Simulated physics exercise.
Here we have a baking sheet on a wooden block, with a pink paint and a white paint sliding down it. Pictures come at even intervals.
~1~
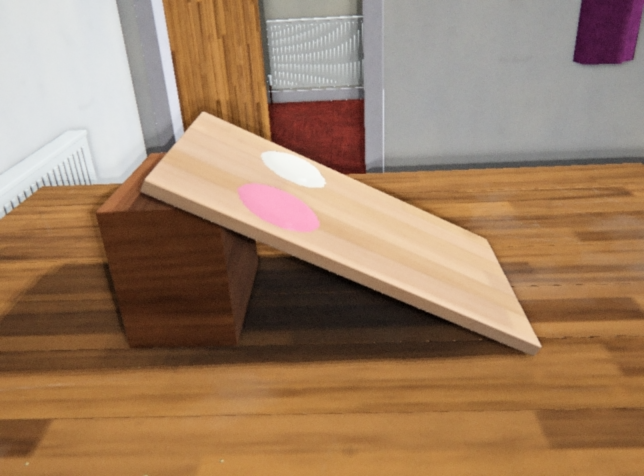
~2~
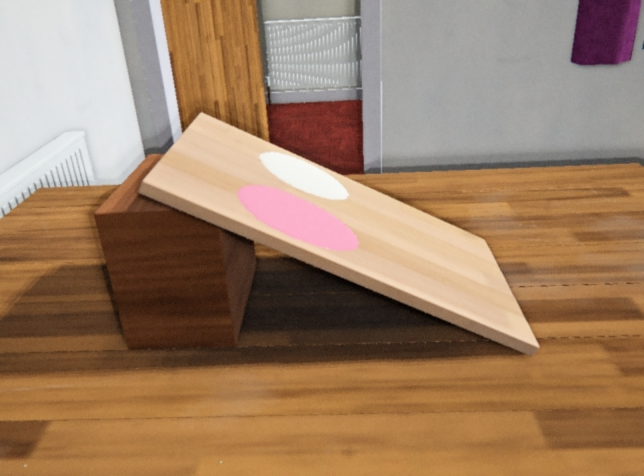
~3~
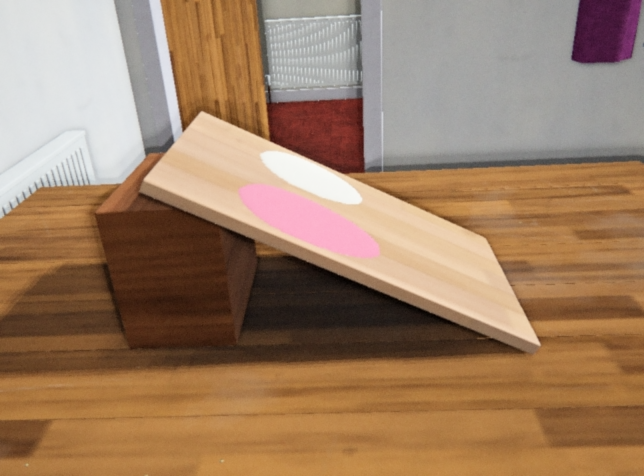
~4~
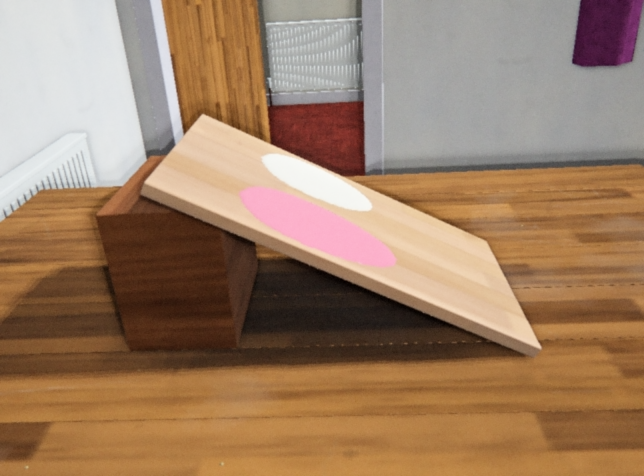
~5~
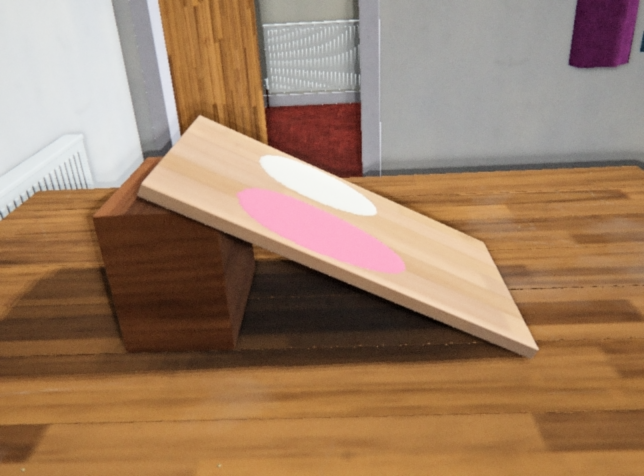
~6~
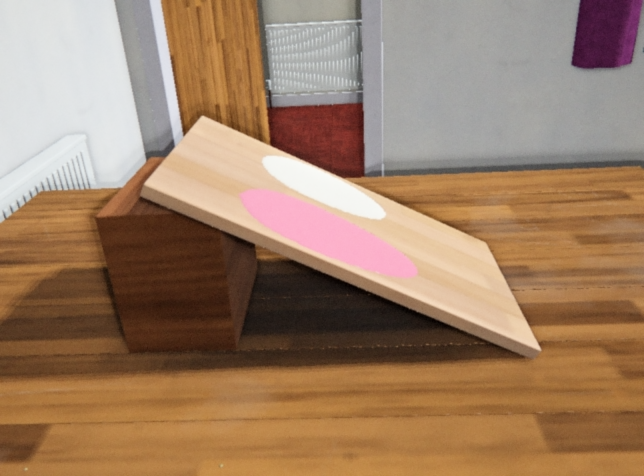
Pink and white paint patches spreading slowly down a tilted wooden board propped on a block, the pink stretching farther.
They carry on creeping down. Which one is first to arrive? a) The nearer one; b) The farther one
Answer: A.
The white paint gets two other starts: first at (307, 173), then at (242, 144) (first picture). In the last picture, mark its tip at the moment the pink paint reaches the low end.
On the first go it would be around (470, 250), and on the second go around (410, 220).
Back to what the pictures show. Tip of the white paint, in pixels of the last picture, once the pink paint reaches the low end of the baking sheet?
Around (453, 243).
Next, the pink paint is three quarters of the way down; the white paint is three quarters of the way down.
After that, the pink paint is close to the edge; the white paint is three quarters of the way down.
Finally, the pink paint is at the low edge; the white paint is three quarters of the way down.
